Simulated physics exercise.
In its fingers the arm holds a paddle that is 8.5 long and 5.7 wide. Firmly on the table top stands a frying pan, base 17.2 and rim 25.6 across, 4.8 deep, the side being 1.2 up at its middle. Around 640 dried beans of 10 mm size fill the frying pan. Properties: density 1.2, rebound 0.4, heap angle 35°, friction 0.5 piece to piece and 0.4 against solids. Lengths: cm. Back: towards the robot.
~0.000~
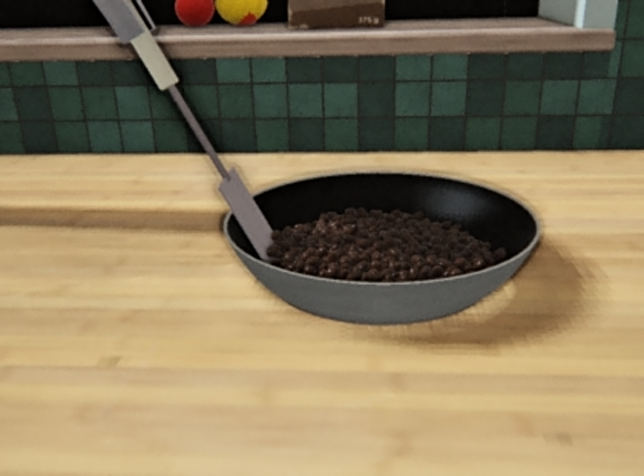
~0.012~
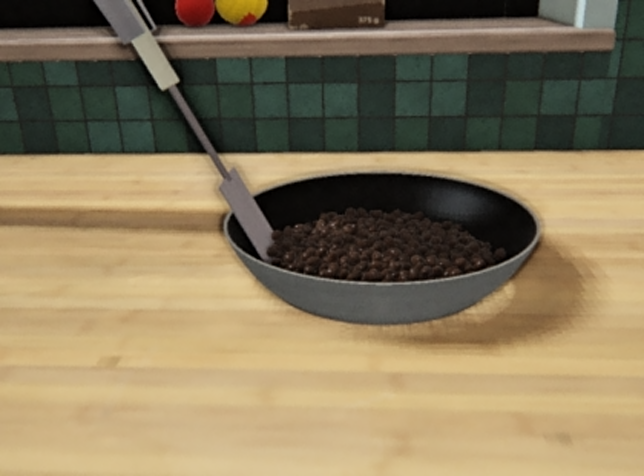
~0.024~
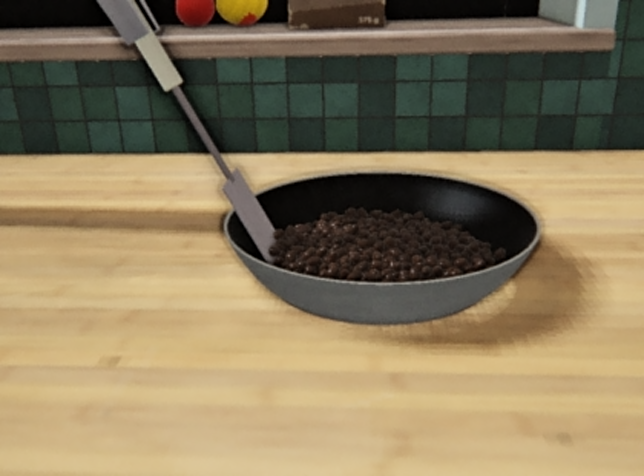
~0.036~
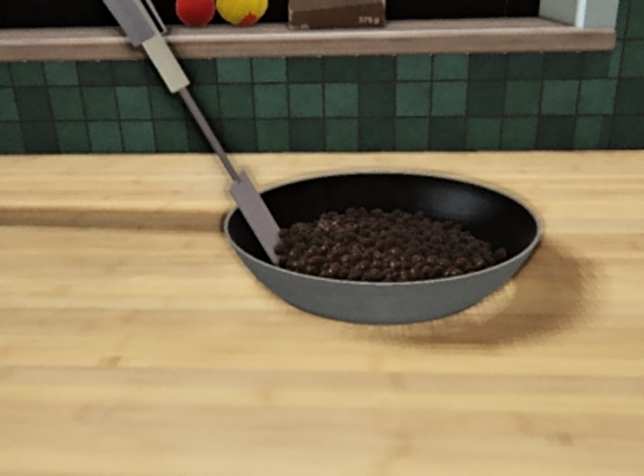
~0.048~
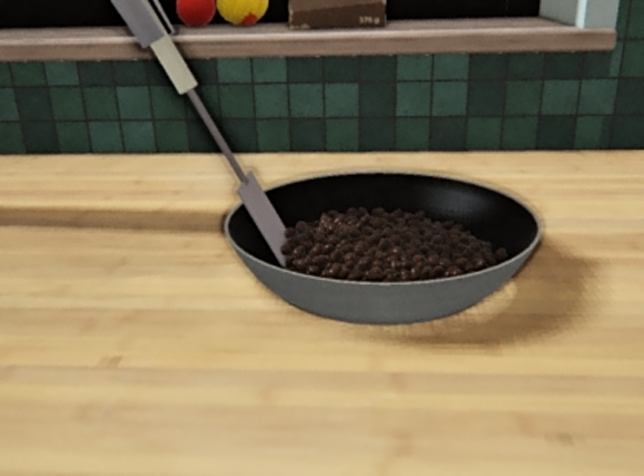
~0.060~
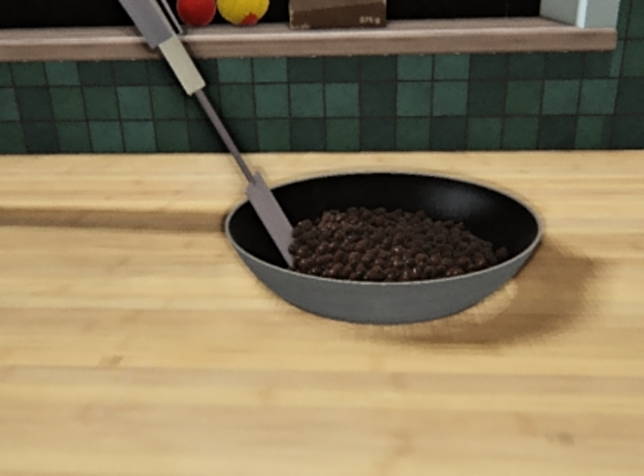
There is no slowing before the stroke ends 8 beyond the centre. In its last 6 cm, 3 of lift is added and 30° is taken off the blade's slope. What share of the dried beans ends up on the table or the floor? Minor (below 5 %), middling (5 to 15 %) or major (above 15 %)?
Minor.
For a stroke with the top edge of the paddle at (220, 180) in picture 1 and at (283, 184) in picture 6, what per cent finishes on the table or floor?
It works out to about 15 %, more or less.
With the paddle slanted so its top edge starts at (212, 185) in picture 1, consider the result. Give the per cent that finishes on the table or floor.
Near 0 in a hundred.
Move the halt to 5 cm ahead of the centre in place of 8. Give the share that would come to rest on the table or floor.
It would come to roughly 0 percent.
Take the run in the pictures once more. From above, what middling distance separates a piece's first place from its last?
Level distance of around 3 cm.
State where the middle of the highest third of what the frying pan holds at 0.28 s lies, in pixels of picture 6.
I'd put it close to (461, 237).
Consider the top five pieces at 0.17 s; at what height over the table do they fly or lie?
They are some 4 cm up.
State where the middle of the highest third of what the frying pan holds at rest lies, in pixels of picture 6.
It is centred near (481, 237).
By 0.17 s, sloping 63°, highest piece 4 above the table; 645 in the frying pan.
By 0.28 s, sloping 52°, highest piece 5 above the table; 645 in the frying pan.
By 0.53 s, sloping 33°, highest piece 6 above the table; 642 in the frying pan, 1 on the table or floor, 2 on the blade or in flight.
By 1.58 s, sloping 33°, highest piece 5 above the table; 641 in the frying pan, 4 on the table or floor.
Final count, 641 in the frying pan, 4 on the table or floor. That is 1 % on the table or floor.
